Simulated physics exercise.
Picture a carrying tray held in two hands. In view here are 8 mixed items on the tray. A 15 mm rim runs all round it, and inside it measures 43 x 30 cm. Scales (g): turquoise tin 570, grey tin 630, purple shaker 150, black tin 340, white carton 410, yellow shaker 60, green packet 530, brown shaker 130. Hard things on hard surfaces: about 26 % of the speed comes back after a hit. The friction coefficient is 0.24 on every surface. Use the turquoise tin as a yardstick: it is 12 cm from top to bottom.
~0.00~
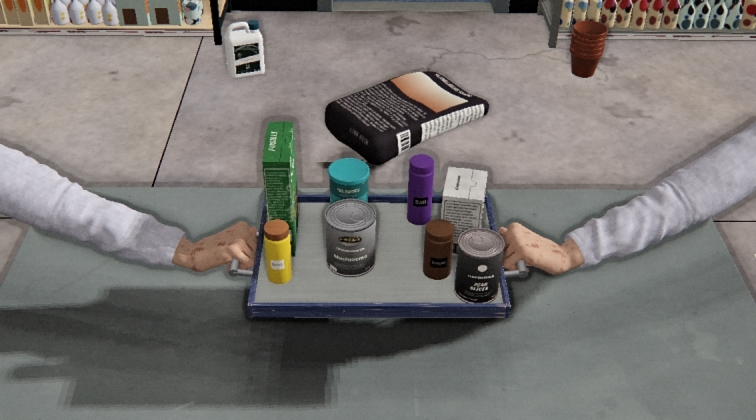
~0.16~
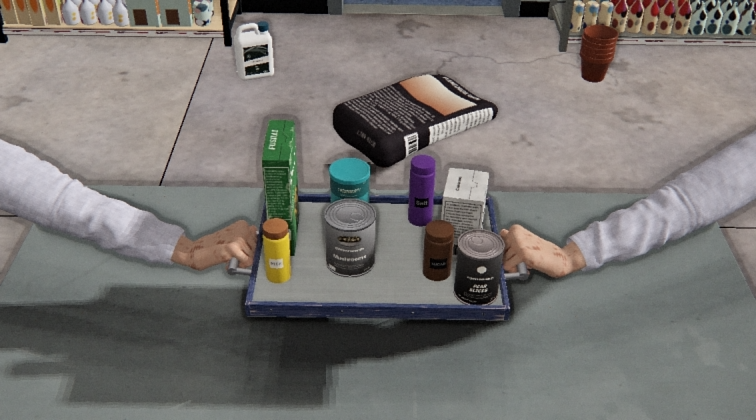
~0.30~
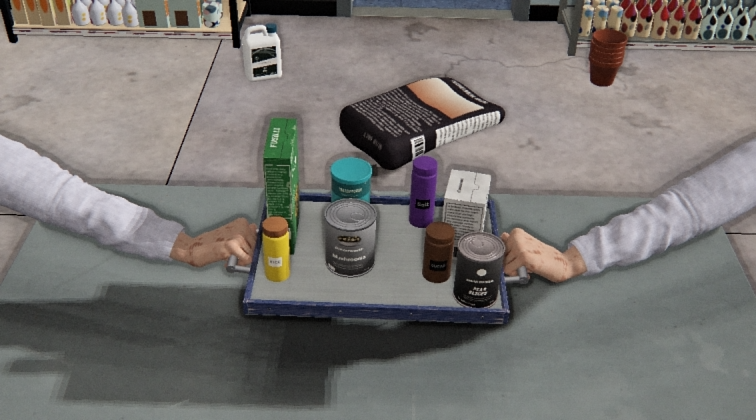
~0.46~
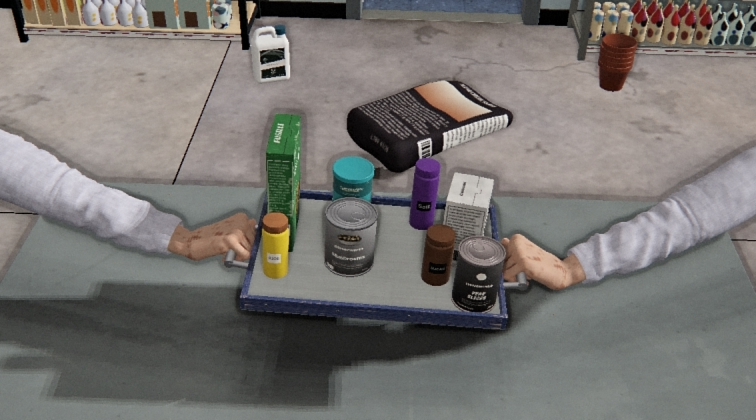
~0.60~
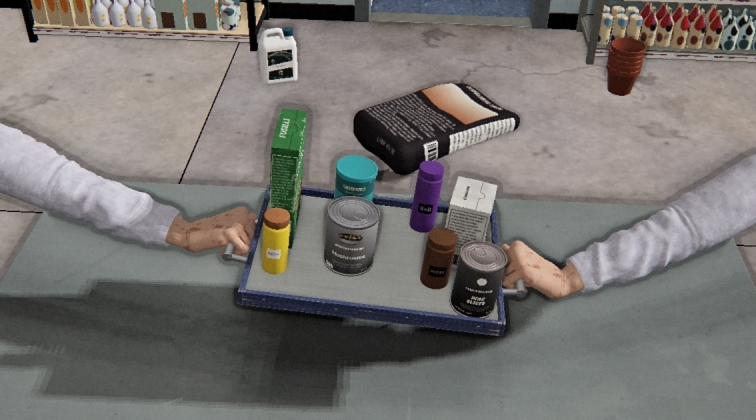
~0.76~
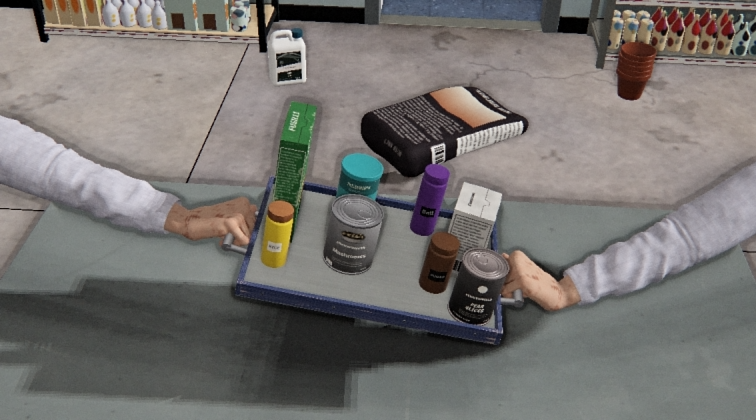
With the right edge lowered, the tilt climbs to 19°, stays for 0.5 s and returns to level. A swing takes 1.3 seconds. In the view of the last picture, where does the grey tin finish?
It finishes near (431, 241).
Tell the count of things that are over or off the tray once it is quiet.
The tally is 3.
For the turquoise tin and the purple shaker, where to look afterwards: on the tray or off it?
Result: Turquoise tin goes out of bounds, purple shaker goes out of bounds.
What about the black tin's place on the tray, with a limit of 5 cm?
The black tin remains in place.
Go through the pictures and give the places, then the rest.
Tray level; grey tin (351, 238); turquoise tin (349, 196), in the first frame.
Tray level; black tin (478, 268); white carton (463, 216), in the second frame.
Tray at 1°, right edge down; yellow shaker (276, 249); green packet (283, 187), in the third frame.
Tray at 3°, right edge down; brown shaker (438, 255); turquoise tin (352, 195), in the fourth frame.
Tray at 6°, right edge down; purple shaker (426, 197); black tin (478, 280), in the fifth frame.
Tray at 10°, right edge down; grey tin (353, 234); white carton (469, 233), in the sixth frame.
Around 1.36 s, tray at 19°, right edge down; grey tin shifted 6 cm near (389, 243); green packet tipped 42° against what carries it; turquoise tin shifted 7 cm.
Around 1.56 s, tray at 19°, right edge down; grey tin shifted 14 cm near (431, 256); green packet tipped 63° against what carries it; turquoise tin tipped 7° against what carries it.
Around 1.86 s, tray at 19°, right edge down; turquoise tin and purple shaker now off the tray; grey tin shifted 15 cm near (437, 256); green packet on its side.
Around 2.36 s, tray at 14°, right edge down; grey tin shifted 15 cm near (436, 252); green packet on its side; yellow shaker shifted 30 cm.
Finally (3.7 s), off the tray, turquoise tin and purple shaker; on their side or leaning hard on the tray, green packet; not toppled but over 5 cm from the start, grey tin, yellow shaker and brown shaker; the other 2 still in place (within 5 cm). Final places as that camera would see them, grey tin near (431, 241).
